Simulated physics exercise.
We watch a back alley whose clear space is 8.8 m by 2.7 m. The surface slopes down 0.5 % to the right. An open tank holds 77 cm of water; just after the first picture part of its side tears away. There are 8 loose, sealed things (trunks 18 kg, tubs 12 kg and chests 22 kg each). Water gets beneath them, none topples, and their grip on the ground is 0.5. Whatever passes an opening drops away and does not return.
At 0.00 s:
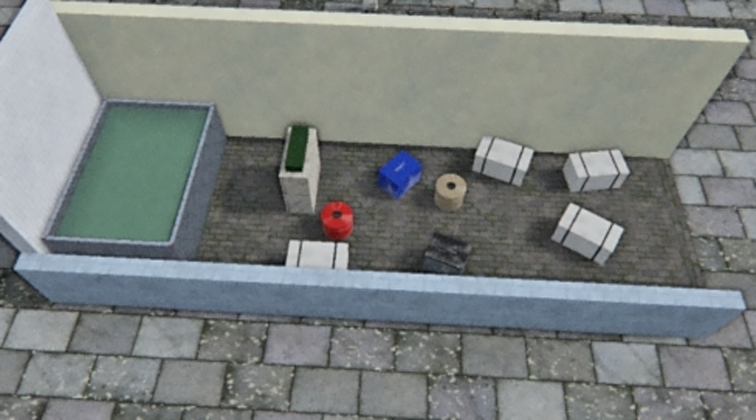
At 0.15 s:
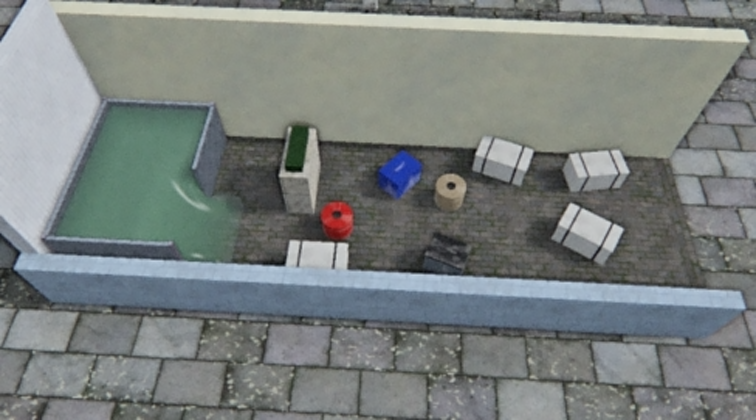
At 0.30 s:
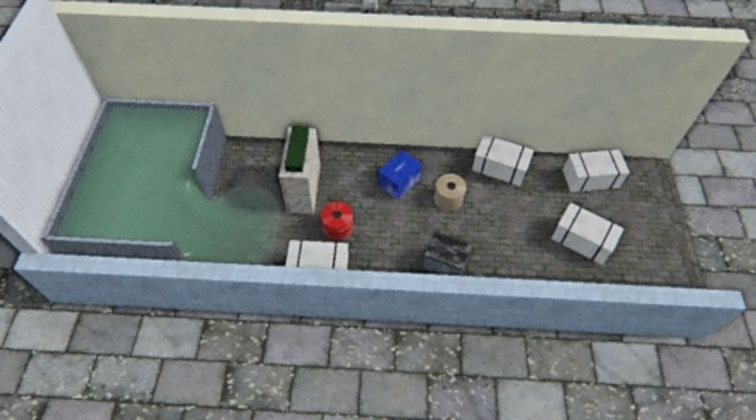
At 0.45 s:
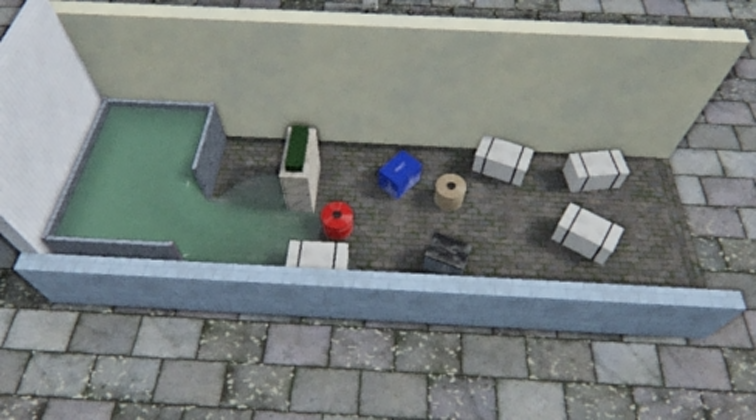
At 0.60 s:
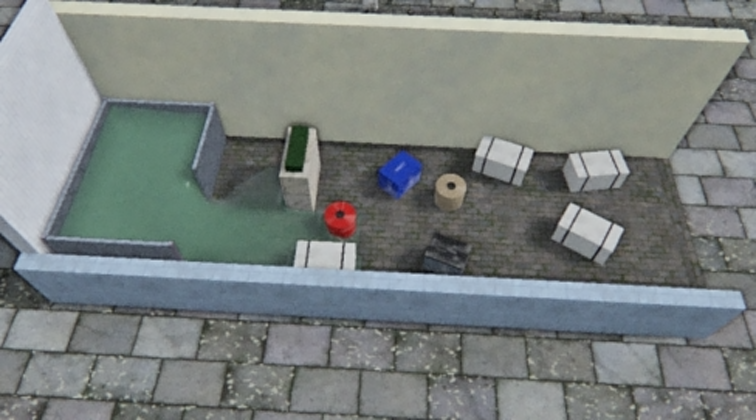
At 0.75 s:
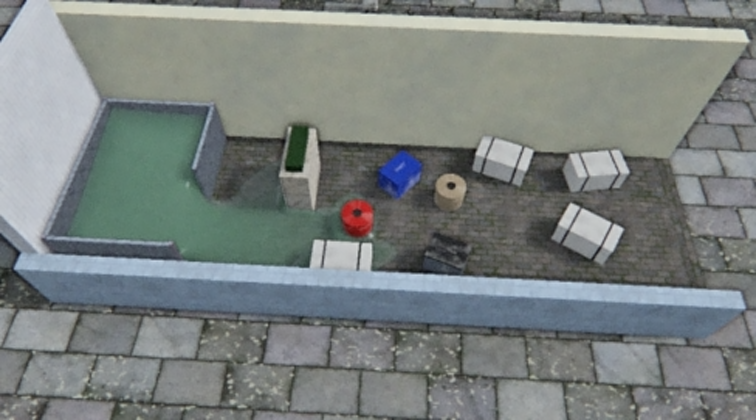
In a walled alley, green water pours from a broken tank and pushes a red tub right.
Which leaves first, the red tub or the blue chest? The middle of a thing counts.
It is the red one that leaves first.
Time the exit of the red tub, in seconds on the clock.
At about 3.0 s.
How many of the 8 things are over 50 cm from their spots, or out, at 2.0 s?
I count 4.
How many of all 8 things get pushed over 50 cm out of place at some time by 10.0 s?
8 of them.
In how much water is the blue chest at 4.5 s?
About 7 cm.
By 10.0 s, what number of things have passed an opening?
7 of them.
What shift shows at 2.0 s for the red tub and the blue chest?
Roughly 300 and 0 cm by then.
After 2.0 s the red tub is near (553, 189), 3.2 m from its start, aground; the blue chest is near (400, 167), 0.0 m from its start, aground; 0 of 8 are out; 1 afloat.
After 4.5 s the red tub has gone out (at 3.1 s); the blue chest is near (433, 151), 0.6 m from its start, aground; 6 of 8 are out; 1 afloat.
After 7.0 s the red tub has gone out (at 3.1 s); the blue chest is near (433, 151), 0.6 m from its start, aground; 7 of 8 are out; 0 afloat.
After 10.0 s the red tub has gone out (at 3.1 s); the blue chest is near (433, 151), 0.6 m from its start, aground; 7 of 8 are out; 0 afloat.
